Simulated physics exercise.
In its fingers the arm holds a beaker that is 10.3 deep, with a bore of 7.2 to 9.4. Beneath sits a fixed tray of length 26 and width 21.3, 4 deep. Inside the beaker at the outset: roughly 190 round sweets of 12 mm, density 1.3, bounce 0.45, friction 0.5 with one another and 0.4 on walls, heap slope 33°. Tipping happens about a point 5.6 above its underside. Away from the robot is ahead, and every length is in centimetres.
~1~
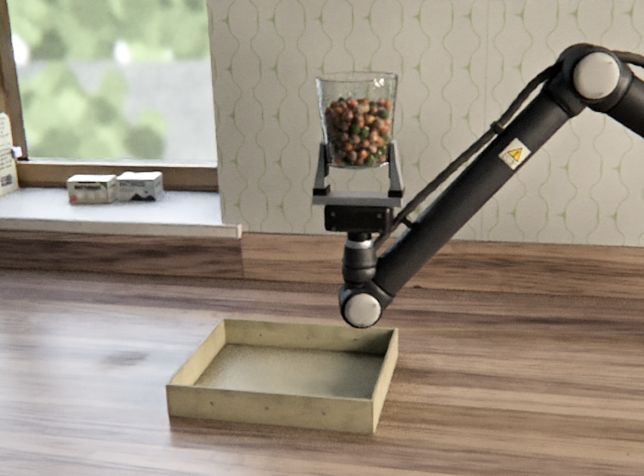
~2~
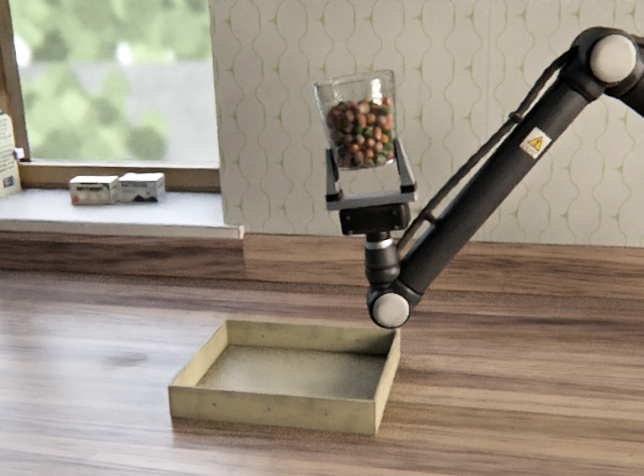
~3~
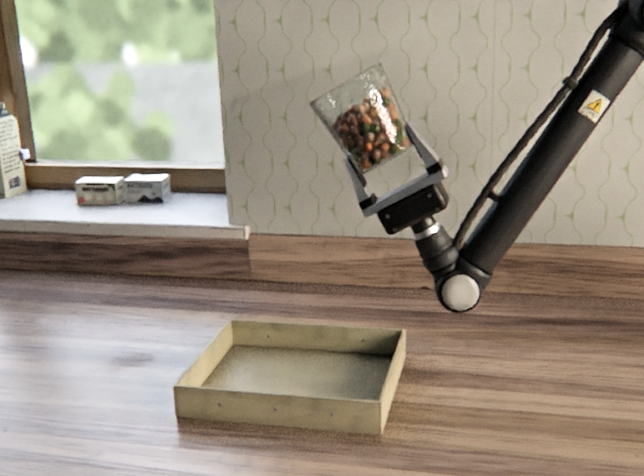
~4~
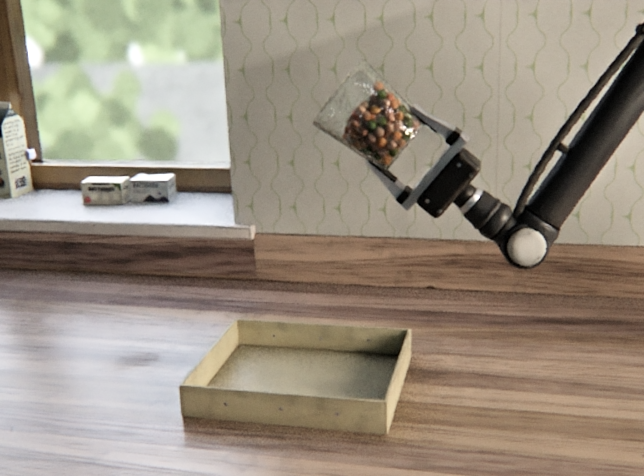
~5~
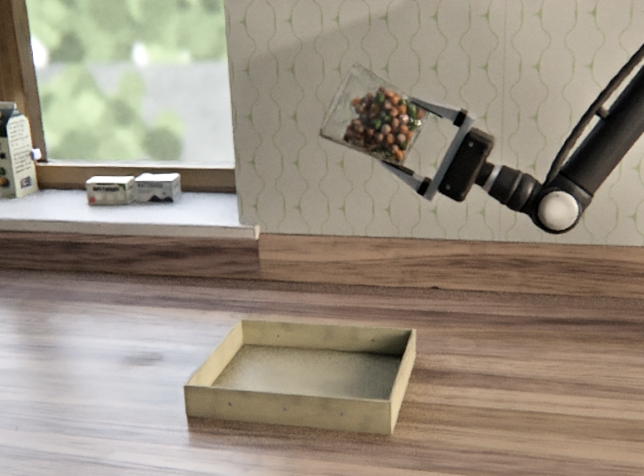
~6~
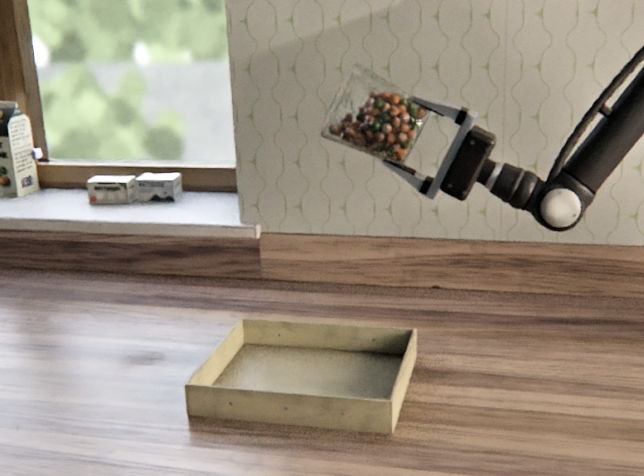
A black robot arm on the right grips a clear beaker of small round red, orange, green and brown sweets above a shallow tan tray on a striped wooden counter, seen from slightly above, with patterned wallpaper and a bright window behind. Cartons stand on the sill at left. The arm tilts the beaker steeply leftward, the sweets shifting inside, while the camera drifts slightly.
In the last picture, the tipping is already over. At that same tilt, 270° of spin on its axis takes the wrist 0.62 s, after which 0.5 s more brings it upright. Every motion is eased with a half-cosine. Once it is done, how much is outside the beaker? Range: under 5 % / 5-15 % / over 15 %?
Less than 5 %.
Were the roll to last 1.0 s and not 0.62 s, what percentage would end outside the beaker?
Then roughly 0 %.
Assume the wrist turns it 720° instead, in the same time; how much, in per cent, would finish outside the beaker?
Then about 5 percent.
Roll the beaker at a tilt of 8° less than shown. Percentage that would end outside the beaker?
It would be near 0 per cent.
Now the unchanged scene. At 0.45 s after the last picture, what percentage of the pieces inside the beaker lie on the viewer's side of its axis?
55 %.
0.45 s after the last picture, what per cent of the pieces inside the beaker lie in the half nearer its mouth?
About 35 %.
Then, 0.45 s later, tipped 64°, highest piece 40 above the table; 187 in the beaker.
Then, 0.90 s later, tipped 27°, highest piece 39 above the table; 185 in the beaker, 2 in the tray.
Then, 1.32 s later, upright, highest piece 41 above the table; 185 in the beaker, 2 in the tray.
Then, 2.02 s later, upright, highest piece 41 above the table; 185 in the beaker, 2 in the tray.
At rest, 185 in the beaker, 2 in the tray. That is 1 % outside the beaker.
